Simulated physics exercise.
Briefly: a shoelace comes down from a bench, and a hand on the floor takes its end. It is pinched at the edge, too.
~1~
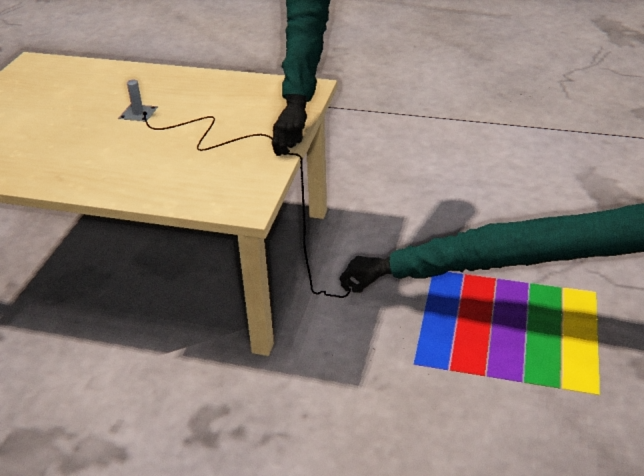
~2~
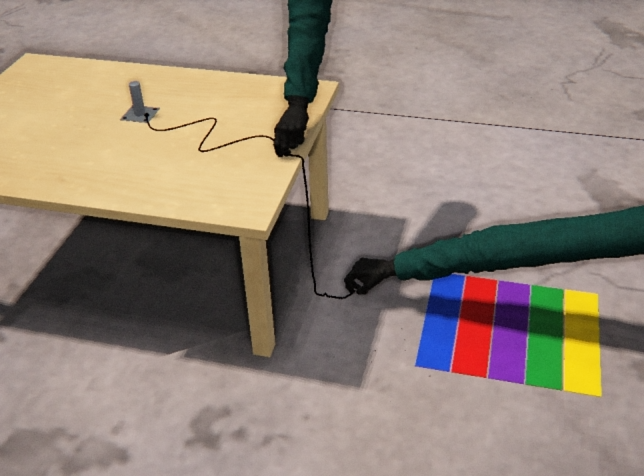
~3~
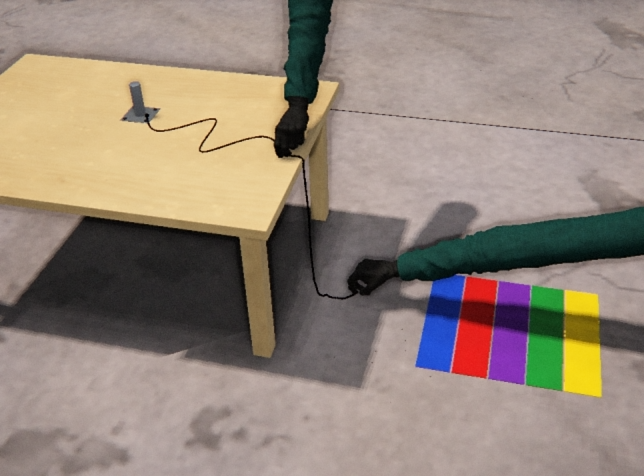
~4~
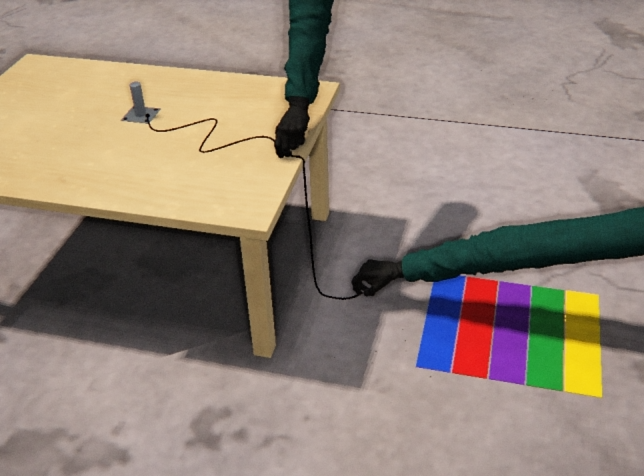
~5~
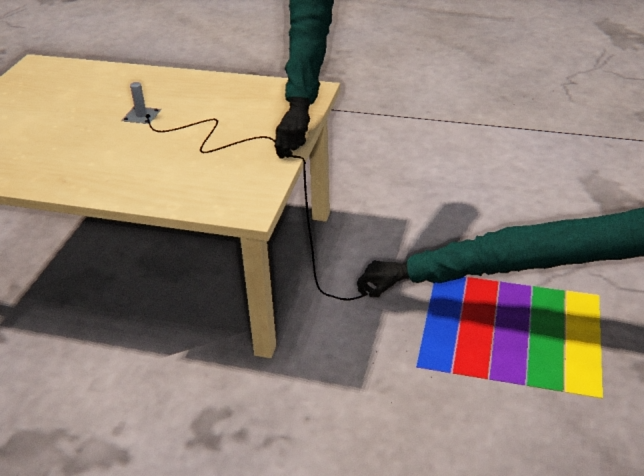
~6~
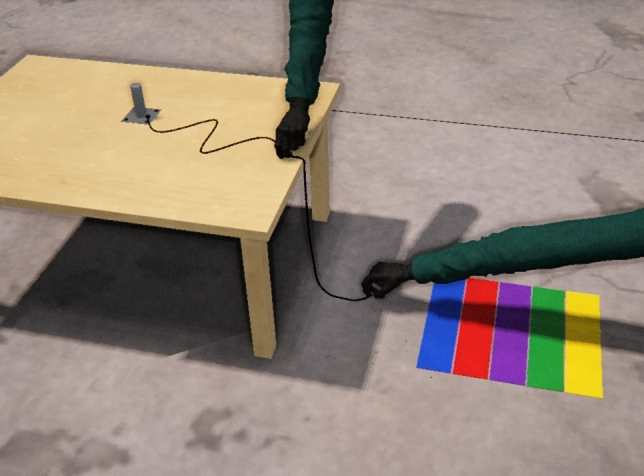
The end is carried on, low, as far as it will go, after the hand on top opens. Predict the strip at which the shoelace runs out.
I would say the yellow strip.
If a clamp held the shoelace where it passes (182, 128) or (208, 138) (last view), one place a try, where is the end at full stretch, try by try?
(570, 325), (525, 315).
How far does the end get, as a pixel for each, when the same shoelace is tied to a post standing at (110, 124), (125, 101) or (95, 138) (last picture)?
Roughly (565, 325), (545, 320) and (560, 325), try by try.
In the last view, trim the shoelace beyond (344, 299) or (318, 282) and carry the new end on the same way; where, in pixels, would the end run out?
In order, about (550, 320) and about (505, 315).
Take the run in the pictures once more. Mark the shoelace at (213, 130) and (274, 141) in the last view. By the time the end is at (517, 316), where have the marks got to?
The two spots land somewhere near (252, 136) and (325, 201).
Soon after, end near (517, 316); over purple.
Then, end near (564, 323); over green.
At full stretch, end near (592, 327); over yellow. It halts on the yellow strip.
